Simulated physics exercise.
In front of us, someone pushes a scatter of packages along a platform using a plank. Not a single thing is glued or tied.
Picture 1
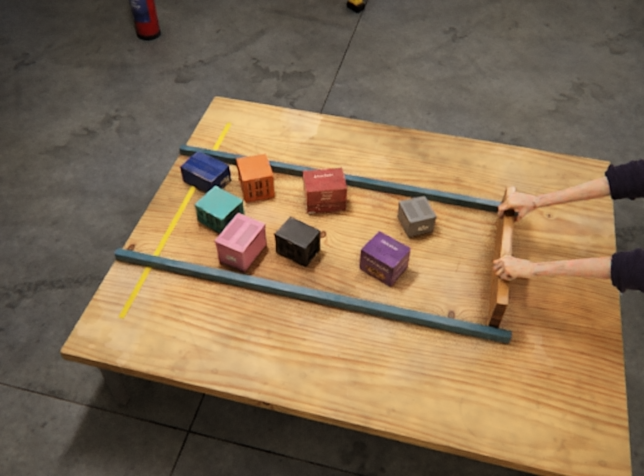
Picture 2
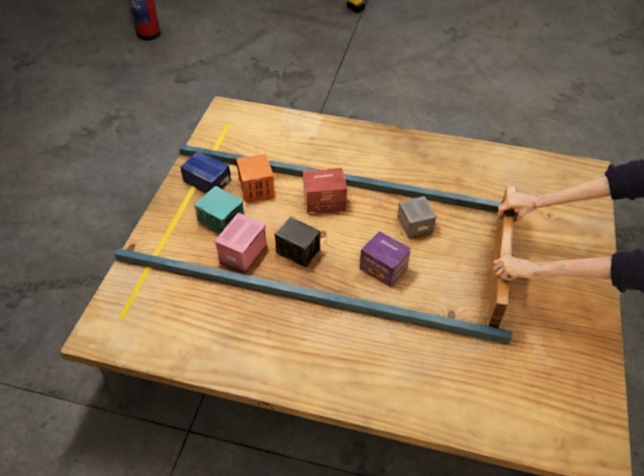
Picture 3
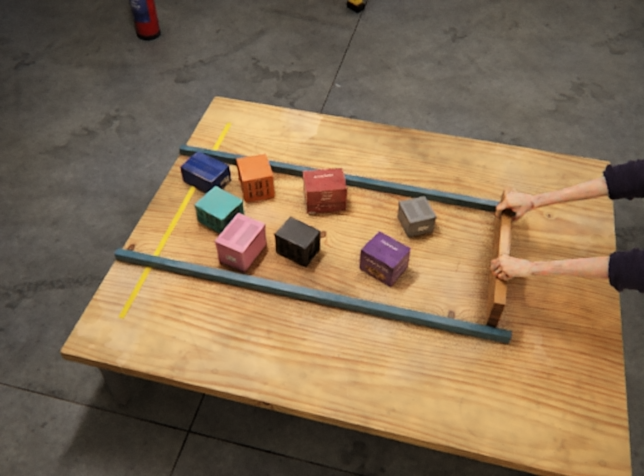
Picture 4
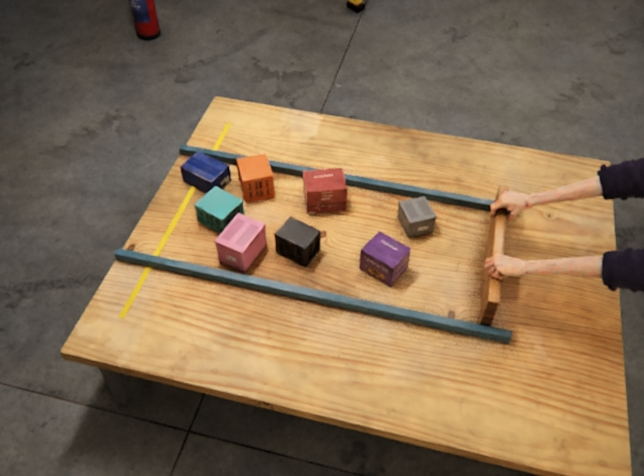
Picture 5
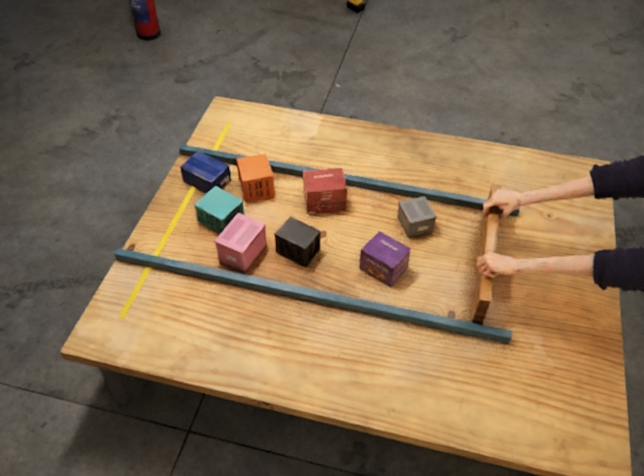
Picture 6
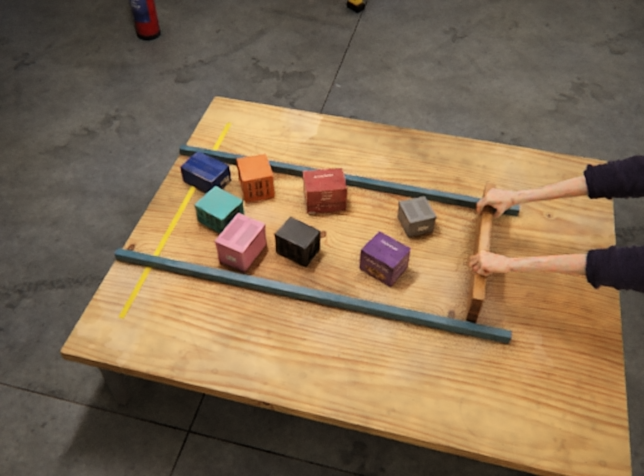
On a wooden tabletop in a concrete-floored room, eight colourful boxes sit scattered between two blue rails, near a strip of yellow tape at the left. Two hands grip a wooden plank at the right, hold it nearly still at first, then slide it slightly left, while the boxes stay in place, untouched.
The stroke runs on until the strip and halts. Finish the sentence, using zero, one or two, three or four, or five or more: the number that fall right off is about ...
The number that fall right off is about five or more.
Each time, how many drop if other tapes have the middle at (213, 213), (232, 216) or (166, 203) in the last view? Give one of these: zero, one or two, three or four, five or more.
Going through the places as listed, I'd say 3 or 4, then one or two, then more than four.
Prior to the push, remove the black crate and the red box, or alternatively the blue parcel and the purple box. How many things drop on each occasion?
First 3, then 3.
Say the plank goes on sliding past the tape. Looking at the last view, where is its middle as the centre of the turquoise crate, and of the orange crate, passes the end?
Near (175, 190) in the first case, near (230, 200) in the other.
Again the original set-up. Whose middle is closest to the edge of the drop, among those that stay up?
The turquoise crate finishes nearest.
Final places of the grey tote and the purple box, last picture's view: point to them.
Grey tote at about (186, 168), purple box at about (151, 218).
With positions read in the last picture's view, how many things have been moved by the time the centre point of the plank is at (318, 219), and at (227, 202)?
Counts: 7 and 8.
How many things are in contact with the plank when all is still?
That would be 3 of them.
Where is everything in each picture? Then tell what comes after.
In the first frame, blue parcel (206, 174); turquoise crate (220, 210); orange crate (256, 178); plank (502, 255); tape (183, 207).
In the second frame, turquoise crate (220, 211); red box (324, 191).
In the third frame, orange crate (256, 178); plank (500, 254).
In the fourth frame, blue parcel (206, 174); black crate (298, 242).
In the fifth frame, turquoise crate (220, 211); pink tote (242, 243).
In the sixth frame, blue parcel (206, 174); turquoise crate (220, 211); orange crate (256, 178); plank (481, 251); tape (183, 207).
A little later, none off yet; blue parcel at rest near (206, 174); turquoise crate at rest near (220, 211); orange crate at rest near (256, 178).
When it is over, the number that fall off is five or more; down, red box, black crate, pink tote, orange crate and blue parcel.
